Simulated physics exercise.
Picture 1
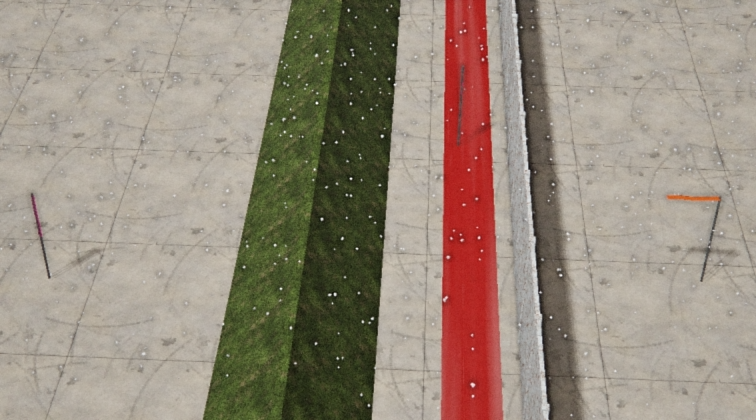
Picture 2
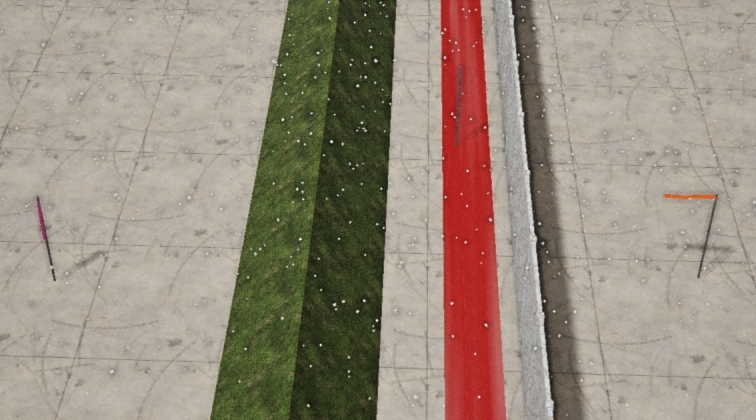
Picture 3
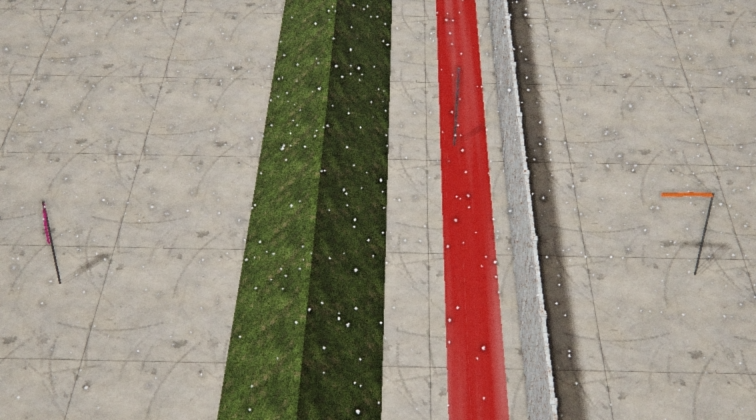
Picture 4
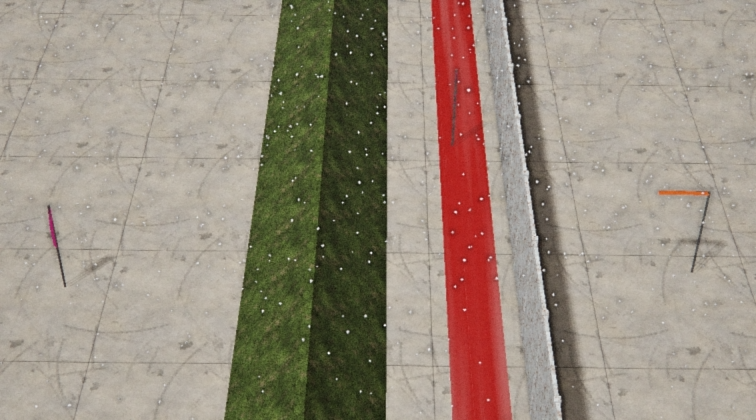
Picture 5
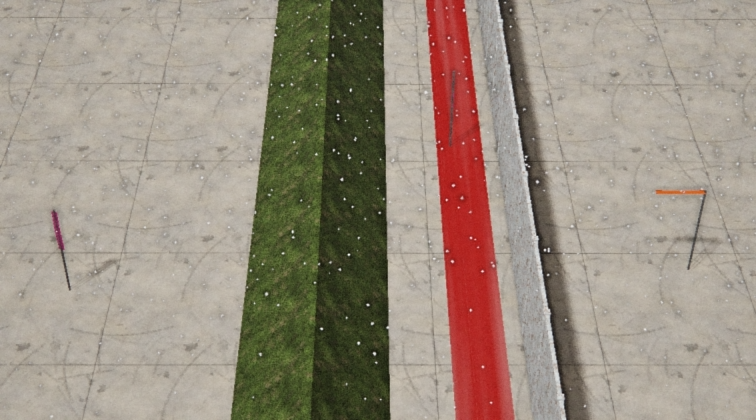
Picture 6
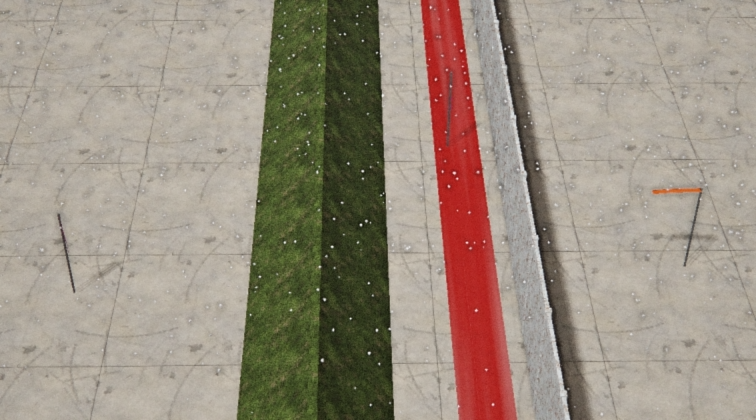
Green bank, red strip and grey hoarding tilting slightly amid white flakes, an orange ribbon streaming left, a magenta one hanging.
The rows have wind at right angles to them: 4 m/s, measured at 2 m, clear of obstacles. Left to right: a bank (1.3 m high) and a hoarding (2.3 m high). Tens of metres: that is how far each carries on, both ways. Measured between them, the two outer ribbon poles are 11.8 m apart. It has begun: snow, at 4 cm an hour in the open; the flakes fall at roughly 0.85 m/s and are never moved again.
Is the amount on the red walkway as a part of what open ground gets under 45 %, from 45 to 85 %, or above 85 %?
It is between 45 and 85 %.
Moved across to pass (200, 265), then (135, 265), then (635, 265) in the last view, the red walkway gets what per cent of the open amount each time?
Roughly 80 per cent, 80 per cent and 100 per cent in that order.
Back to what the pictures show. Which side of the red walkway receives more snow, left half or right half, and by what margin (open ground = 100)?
More on the left-hand part: About 10 points.
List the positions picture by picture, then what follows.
The left ribbon ends at (40, 236), hanging almost straight, in the first picture.
The right ribbon ends at (664, 196), leaning 85 degrees to the left and the red one passes (470, 268), in the second picture.
Above the rows the flakes slant 85 degrees from upright, towards the left and the top of the hoarding crosses (520, 122), in the third picture.
The left ribbon ends at (55, 247), hanging almost straight and the red one passes (465, 186), in the fourth picture.
The right ribbon ends at (656, 192), leaning 90 degrees to the left and above the rows the flakes slant 85 degrees from upright, towards the left, in the fifth picture.
The top of the bank crosses (319, 166), in the sixth picture.
After 10 minutes open ground has 7 mm and the red walkway 4 mm.
After 30 minutes open ground has 20 mm and the red walkway 12 mm.
After 60 minutes open ground has 40 mm and the red walkway 25 mm, so the red walkway has 62 % of the open amount; the left half of it has 68 %, the right half 56 %.
